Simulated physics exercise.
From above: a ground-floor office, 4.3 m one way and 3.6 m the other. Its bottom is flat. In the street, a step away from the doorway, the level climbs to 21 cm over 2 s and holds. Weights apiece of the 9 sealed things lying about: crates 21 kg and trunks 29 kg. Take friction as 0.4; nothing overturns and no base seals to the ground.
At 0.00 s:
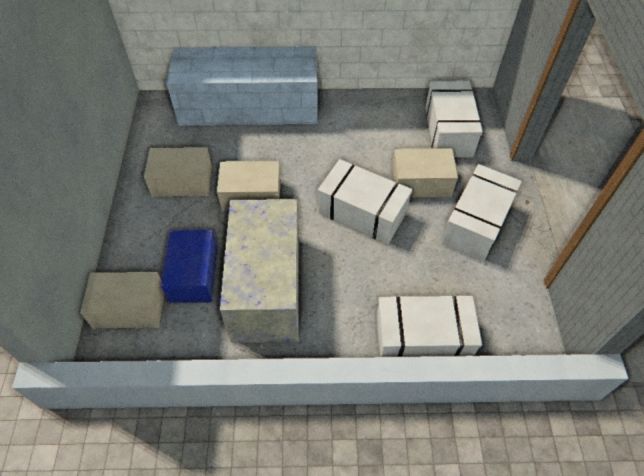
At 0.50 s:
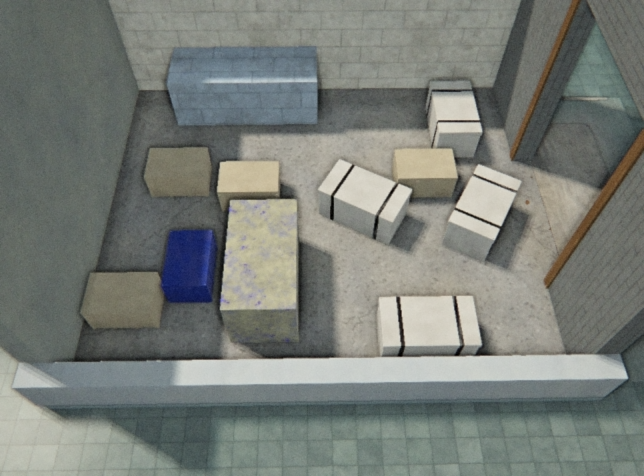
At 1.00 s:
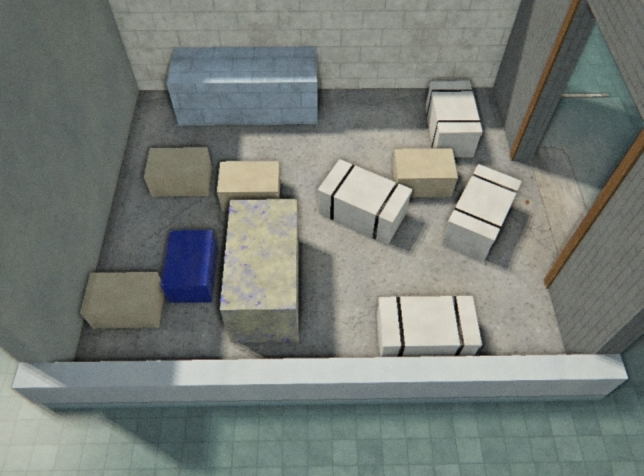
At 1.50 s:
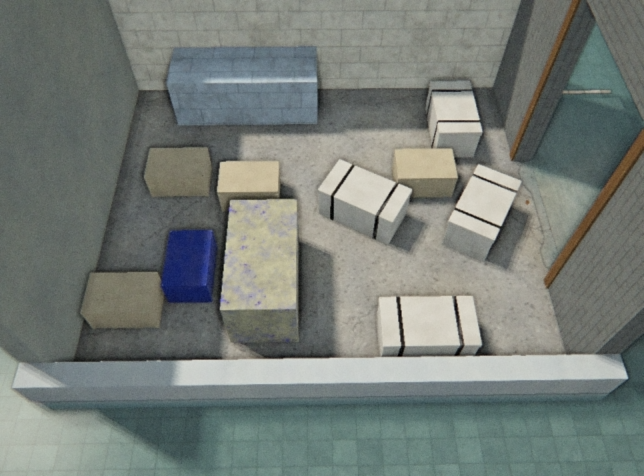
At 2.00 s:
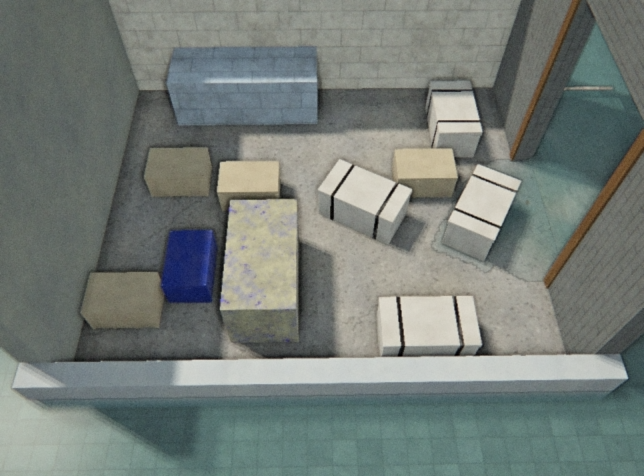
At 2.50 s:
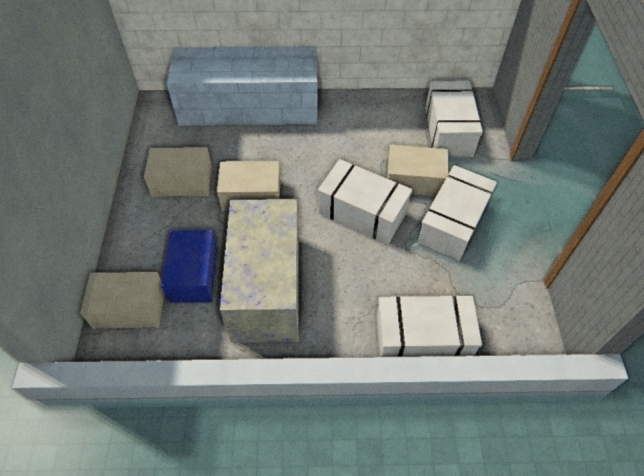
Water covered the tiled street outside a room of scattered boxes, then came in through the doorway on the right and spread across the floor, shifting a white strapped box and a tan one slightly left.
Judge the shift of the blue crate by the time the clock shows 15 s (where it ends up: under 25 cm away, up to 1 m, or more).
The blue crate moves a short way.
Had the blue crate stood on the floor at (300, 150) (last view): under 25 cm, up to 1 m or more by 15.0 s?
It ends far away.
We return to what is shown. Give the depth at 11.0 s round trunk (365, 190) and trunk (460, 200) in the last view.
Roughly 18 and 12 cm.
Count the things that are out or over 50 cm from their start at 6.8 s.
By then 3.
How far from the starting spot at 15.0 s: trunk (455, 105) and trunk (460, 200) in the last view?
In turn: 10 cm, 80 cm.
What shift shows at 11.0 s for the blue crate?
Roughly 60 cm by then.
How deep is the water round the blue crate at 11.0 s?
Roughly 20 cm.
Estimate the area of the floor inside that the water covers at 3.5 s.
About 5.5 m2.
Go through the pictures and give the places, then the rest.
The first picture shows the blue crate at (188, 257), on the bottom; 0.0 m2 under water; 0 of 9 have shifted.
The second picture shows the blue crate at (188, 257), on the bottom; water covers 0.0 m2; 0 of 9 have shifted.
The third picture shows the blue crate at (188, 257) rests on the ground; 0.0 m2 under water; 0 of 9 have shifted.
The fourth picture shows the blue crate at (188, 257) rests on the ground; water covers 0.0 m2; 0 of 9 have shifted.
The fifth picture shows the blue crate at (188, 257), on the bottom; water covers 0.6 m2; 0 of 9 have shifted.
The sixth picture shows the blue crate at (188, 257), on the bottom; water covers 1.2 m2; 2 of 9 have shifted.
After 3.5 s the blue crate is near (188, 257), 0.0 m from its start, aground; 0 afloat.
After 6.8 s the blue crate is near (188, 257), 0.0 m from its start, aground; 3 afloat.
After 11.0 s the blue crate is near (201, 305), 0.6 m from its start, afloat; 9 afloat.
After 15.0 s the blue crate is near (200, 309), 0.6 m from its start, afloat; 9 afloat.
